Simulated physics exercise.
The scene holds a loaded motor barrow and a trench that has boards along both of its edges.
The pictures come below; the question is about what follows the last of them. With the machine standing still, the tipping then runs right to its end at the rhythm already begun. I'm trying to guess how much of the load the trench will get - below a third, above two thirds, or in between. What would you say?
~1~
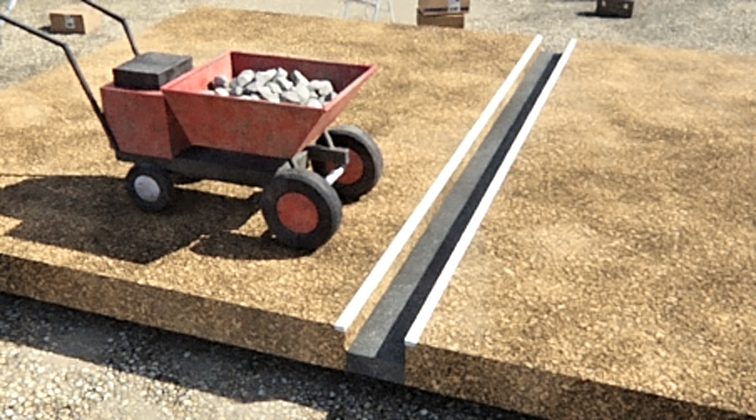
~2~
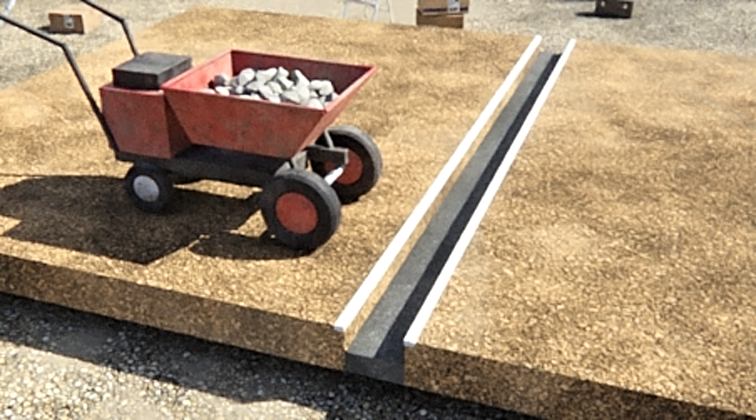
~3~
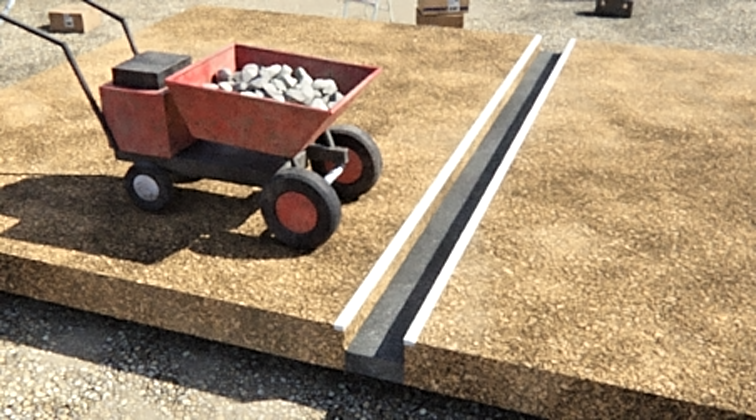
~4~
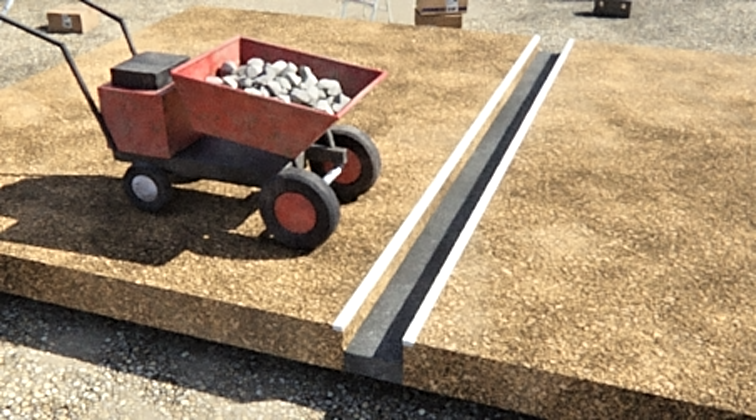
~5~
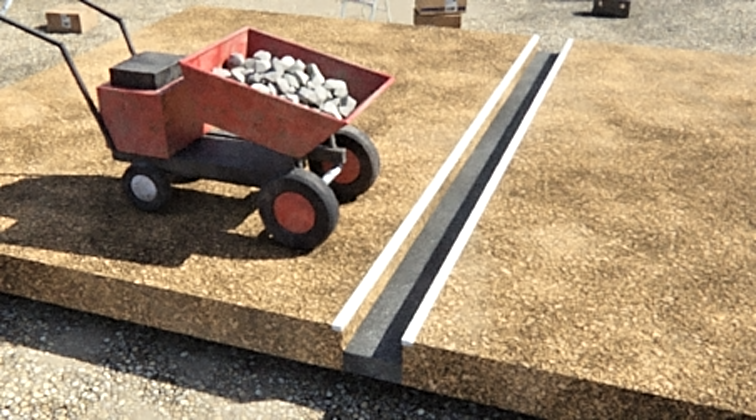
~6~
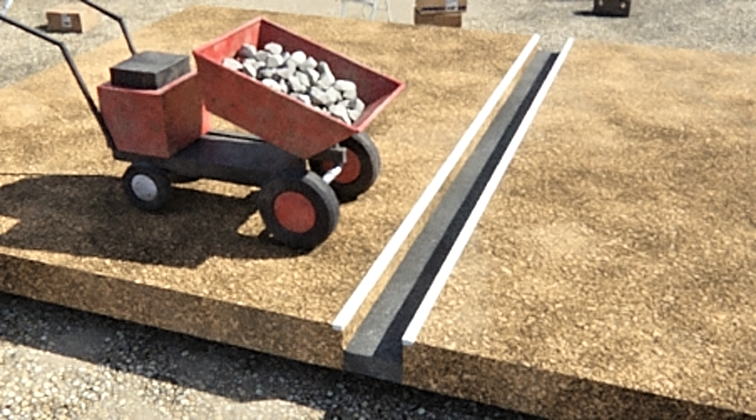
By the look of it, the trench catches a moderate share, one-third to two-thirds.
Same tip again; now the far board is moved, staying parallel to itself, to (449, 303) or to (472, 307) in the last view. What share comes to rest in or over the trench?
The first try comes out at 80 percent and the second at 90 percent.
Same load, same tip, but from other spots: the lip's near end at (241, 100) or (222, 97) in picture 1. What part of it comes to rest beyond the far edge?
Roughly 0 per cent at the first spot and 0 per cent at the second.
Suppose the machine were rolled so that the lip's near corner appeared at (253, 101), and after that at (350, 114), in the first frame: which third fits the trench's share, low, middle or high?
First in the middle band, then under a third.
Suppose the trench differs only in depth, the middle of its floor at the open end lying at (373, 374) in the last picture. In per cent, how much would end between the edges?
I'd put it at about 60 in a hundred.
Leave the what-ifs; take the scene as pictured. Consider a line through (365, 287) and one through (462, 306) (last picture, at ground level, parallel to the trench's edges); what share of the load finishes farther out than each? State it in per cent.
The first comes to 100 %, the second to 30 %.
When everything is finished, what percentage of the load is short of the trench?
Result: Some 0 % of the load.
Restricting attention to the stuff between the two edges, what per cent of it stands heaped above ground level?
Roughly 15 percent.
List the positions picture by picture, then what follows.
Lip of the skip near (324, 111), level; top of the load near (272, 89), broken stones; first edge of the trench near (367, 287); far edge near (433, 300), the trench under half as wide as the skip, and about half as deep as wide, in the first frame.
Lip of the skip near (325, 112), level; top of the load near (273, 88), in the second frame.
Lip of the skip near (330, 113), tipped barely; top of the load near (262, 79), in the third frame.
Lip of the skip near (336, 118), tipped a little; top of the load near (256, 88), in the fourth frame.
Lip of the skip near (345, 124), tipped a little; top of the load near (263, 83), in the fifth frame.
Lip of the skip near (357, 132), tipped clearly; top of the load near (263, 80); first edge of the trench near (364, 286); far edge near (430, 299), in the sixth frame.
Shortly afterwards, skip tipped steeply; the whole lot in the skip.
Next, skip tipped right over; near two thirds in the skip; near a quarter in or heaped over the trench; a little beyond it; only a few falling.
Some moments later, skip tipped right over; a little in the skip; near half in or heaped over the trench; near half beyond it.
In the end, skip tipped right over; only a few in the skip; near half in or heaped over the trench; near half beyond it.
